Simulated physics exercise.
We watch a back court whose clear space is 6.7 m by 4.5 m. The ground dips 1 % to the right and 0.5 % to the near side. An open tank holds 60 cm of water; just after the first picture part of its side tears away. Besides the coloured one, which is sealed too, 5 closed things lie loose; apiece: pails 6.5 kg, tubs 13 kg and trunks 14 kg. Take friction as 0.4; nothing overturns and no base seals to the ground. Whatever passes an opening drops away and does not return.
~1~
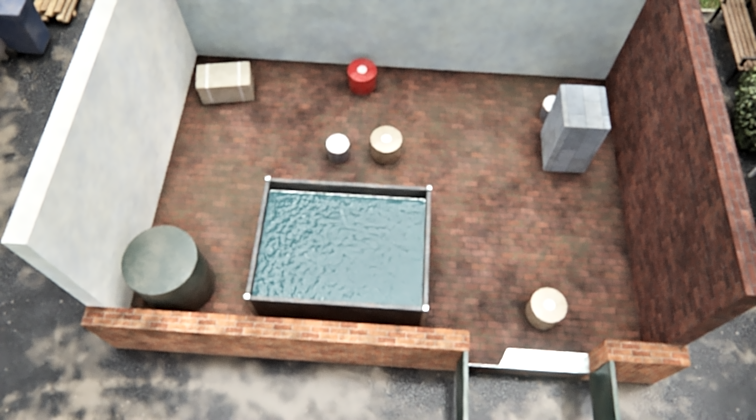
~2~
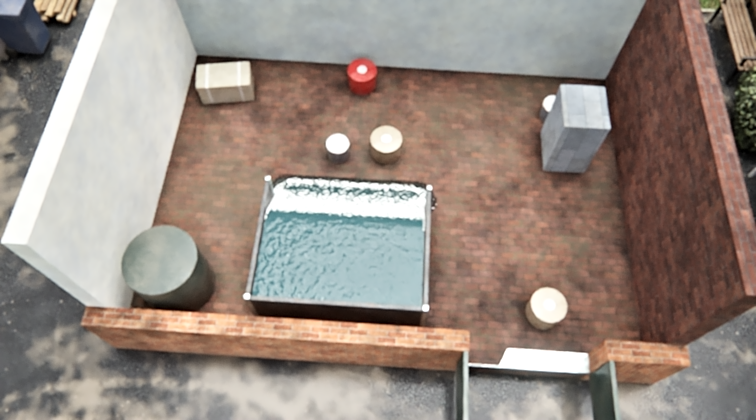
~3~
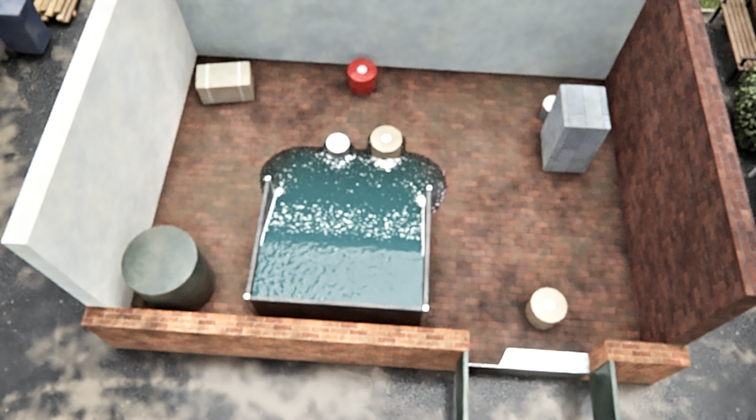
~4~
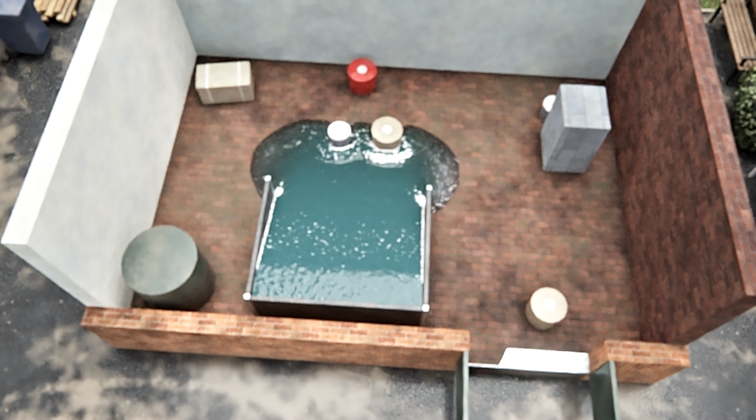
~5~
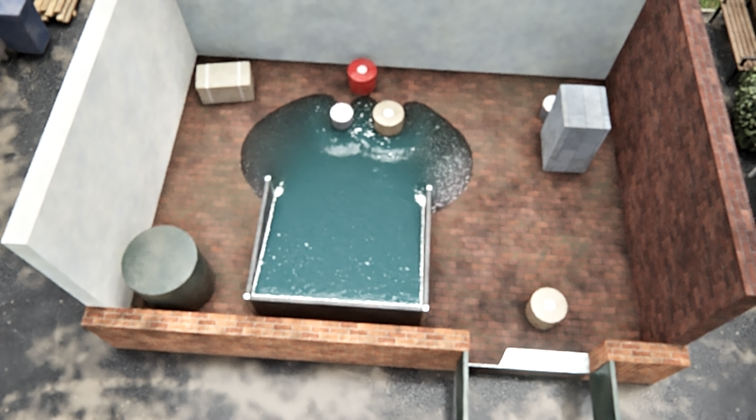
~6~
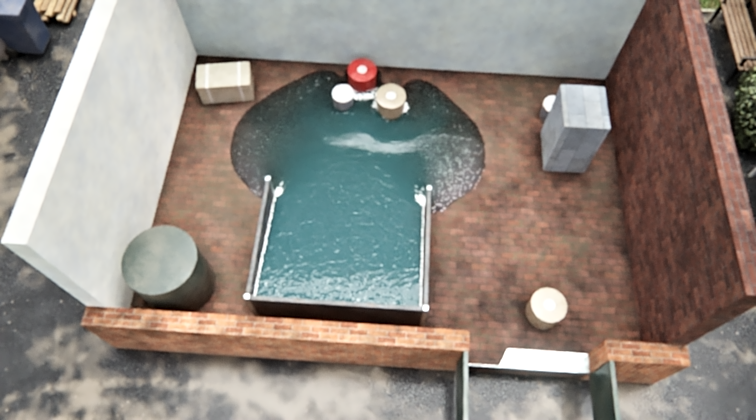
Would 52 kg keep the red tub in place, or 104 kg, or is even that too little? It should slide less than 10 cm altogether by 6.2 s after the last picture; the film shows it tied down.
I expect that only the larger load is enough.
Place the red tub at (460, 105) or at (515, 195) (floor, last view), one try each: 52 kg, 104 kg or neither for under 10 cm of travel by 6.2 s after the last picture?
In that order: Only the larger holds; either load holds.
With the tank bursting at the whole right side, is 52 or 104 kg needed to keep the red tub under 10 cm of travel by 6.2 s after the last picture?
In that case the lower weight is enough.
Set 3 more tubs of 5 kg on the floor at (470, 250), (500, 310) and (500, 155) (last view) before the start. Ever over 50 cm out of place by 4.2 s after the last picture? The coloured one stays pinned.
In that order: Under, short of it, over.
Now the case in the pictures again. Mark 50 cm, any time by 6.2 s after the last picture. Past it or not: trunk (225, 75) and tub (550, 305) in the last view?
In that order: Past it, less.
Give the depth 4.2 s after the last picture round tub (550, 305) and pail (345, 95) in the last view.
Roughly 4 and 8 cm.
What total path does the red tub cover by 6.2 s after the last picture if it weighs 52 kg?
Some 40 cm in all.
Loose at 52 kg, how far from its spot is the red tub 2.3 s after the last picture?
About 5 cm.
Then, 0.6 s after the last picture the red tub would be 18 cm from its start with 52 kg and 0 cm from its start with 104 kg; 16 cm of water round it then.
Then, 2.3 s after the last picture the red tub would be 7 cm from its start with 52 kg and 0 cm from its start with 104 kg; 16 cm of water round it then.
Then, 4.2 s after the last picture the red tub would be 7 cm from its start with 52 kg and 0 cm from its start with 104 kg; 7 cm of water round it then.
Then, 6.2 s after the last picture the red tub would be 7 cm from its start with 52 kg and 0 cm from its start with 104 kg; 4 cm of water round it then.
